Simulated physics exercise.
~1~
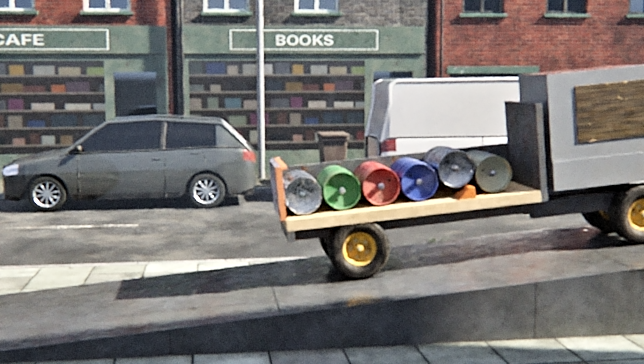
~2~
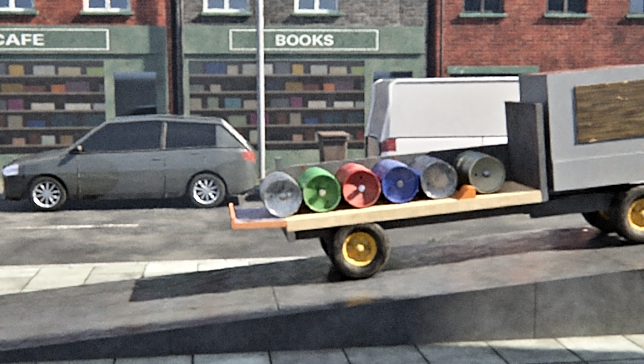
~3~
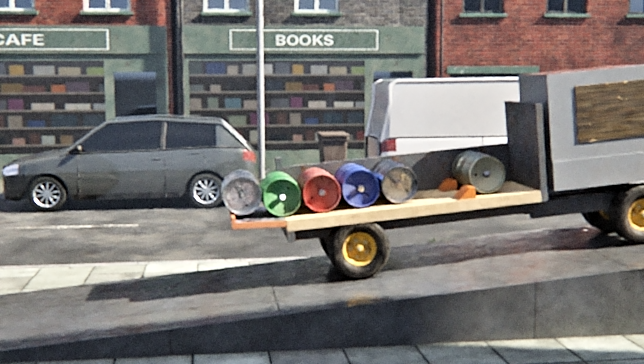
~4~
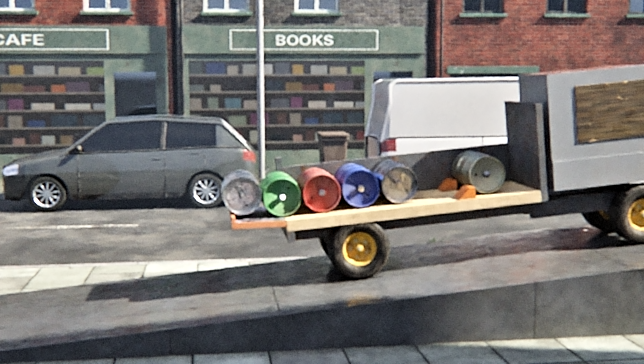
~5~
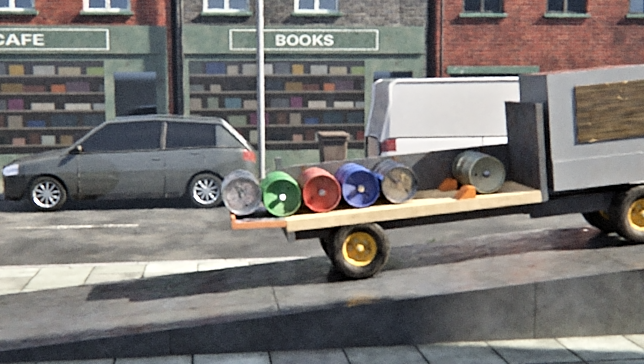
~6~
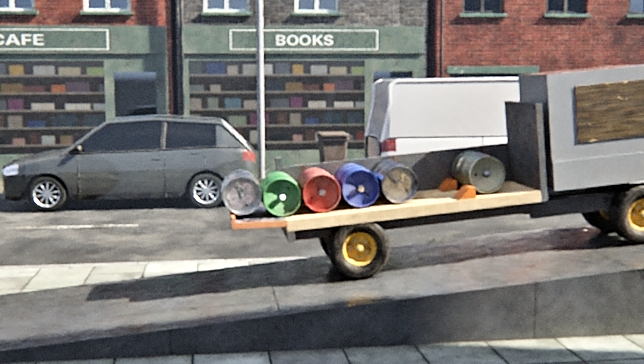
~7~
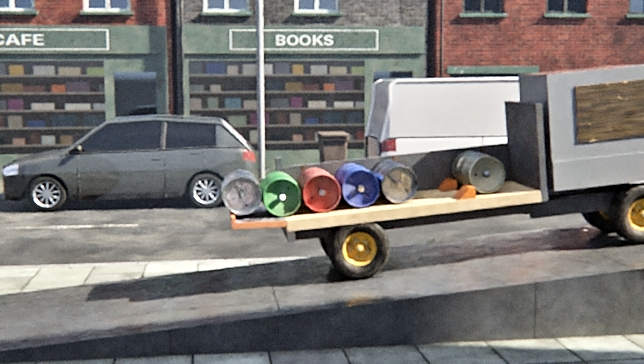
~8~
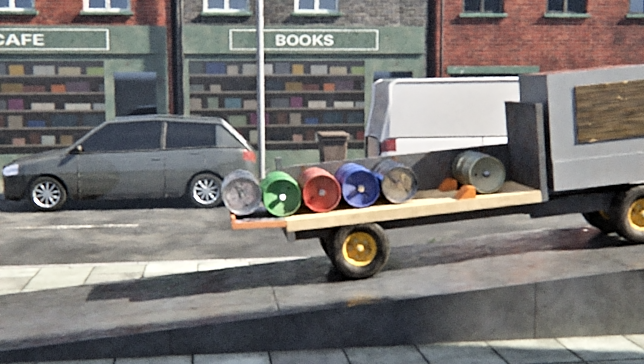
Six barrels lie on their sides across the flatbed of a grey truck, parked nose-right on a sloping road and seen from the side. A grey one is at the left end, then green, red, blue and two more grey, with an orange wedge near the last. Behind are a dark car, a white van and brick shopfronts. The tailgate at the left drops open, and the five leftmost barrels roll left in a row. The leading grey one stops at the lowered gate's outer edge, the others behind it, while the last stays by the wedge. None falls off.
